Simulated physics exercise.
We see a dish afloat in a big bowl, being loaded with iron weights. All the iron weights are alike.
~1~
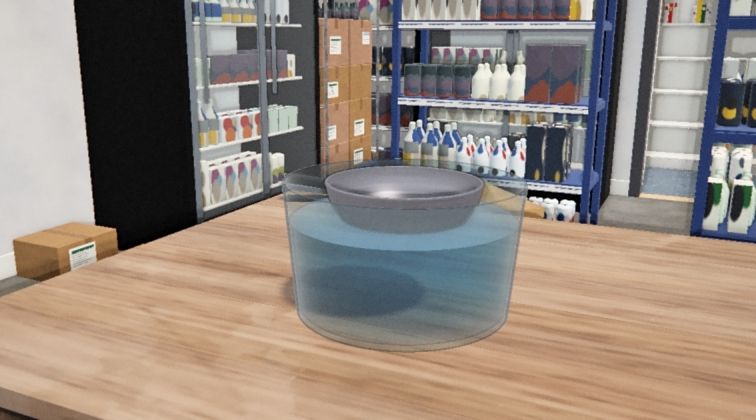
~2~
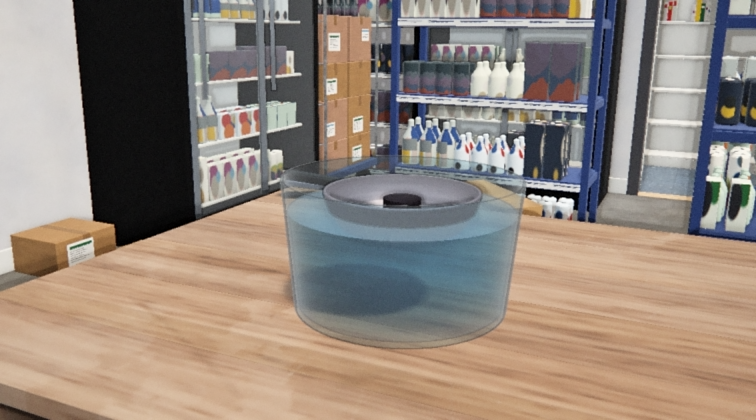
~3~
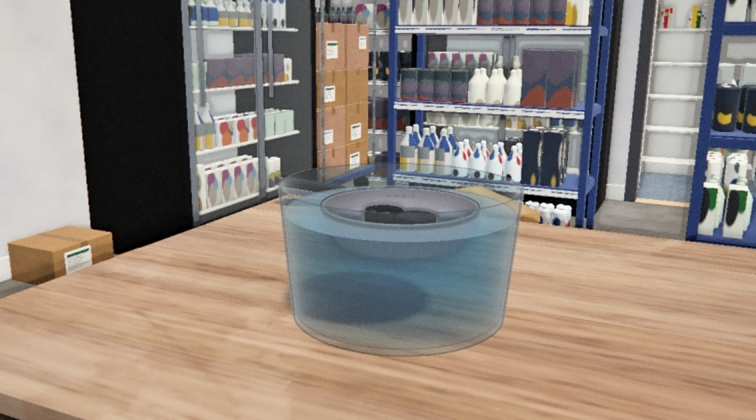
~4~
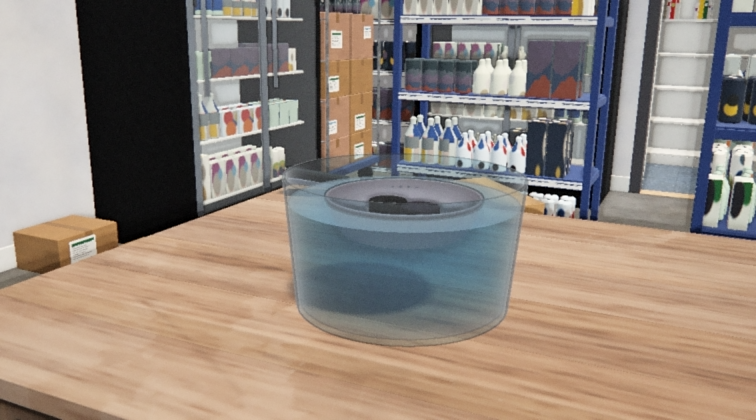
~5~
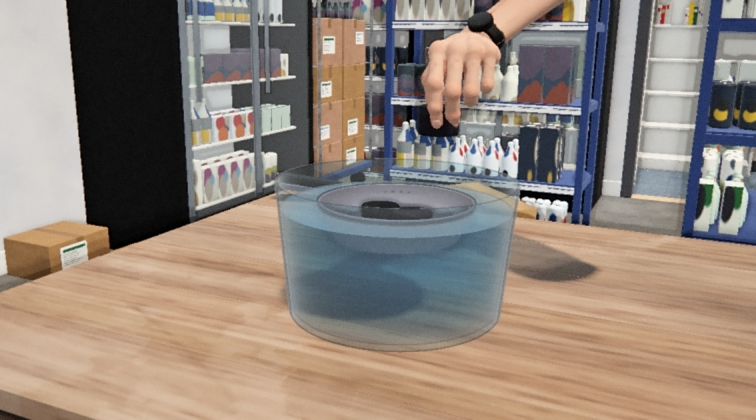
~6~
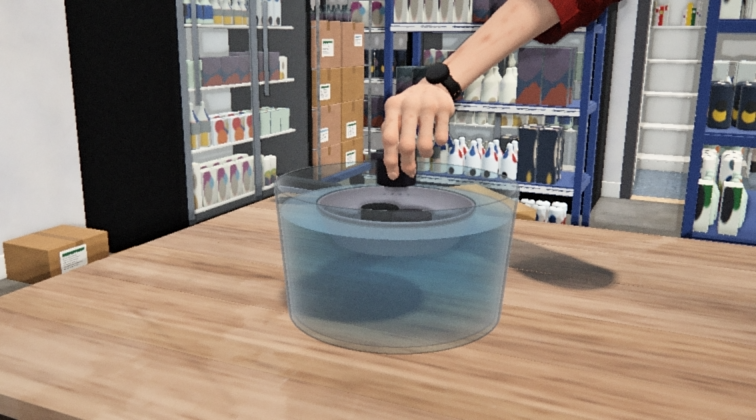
At the start, an empty grey dish floats high in a big clear bowl of water on a wooden table. One dark object, then a second, appears in the dish, which sits lower each time. A hand then enters from the upper right, lowering another dark piece above it.
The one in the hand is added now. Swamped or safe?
As it turns out, it is swamped.
Next, the iron weight is in and the dish dips.
After that, water pours in over its edge.
Finally, the dish lies on the bottom with its load.
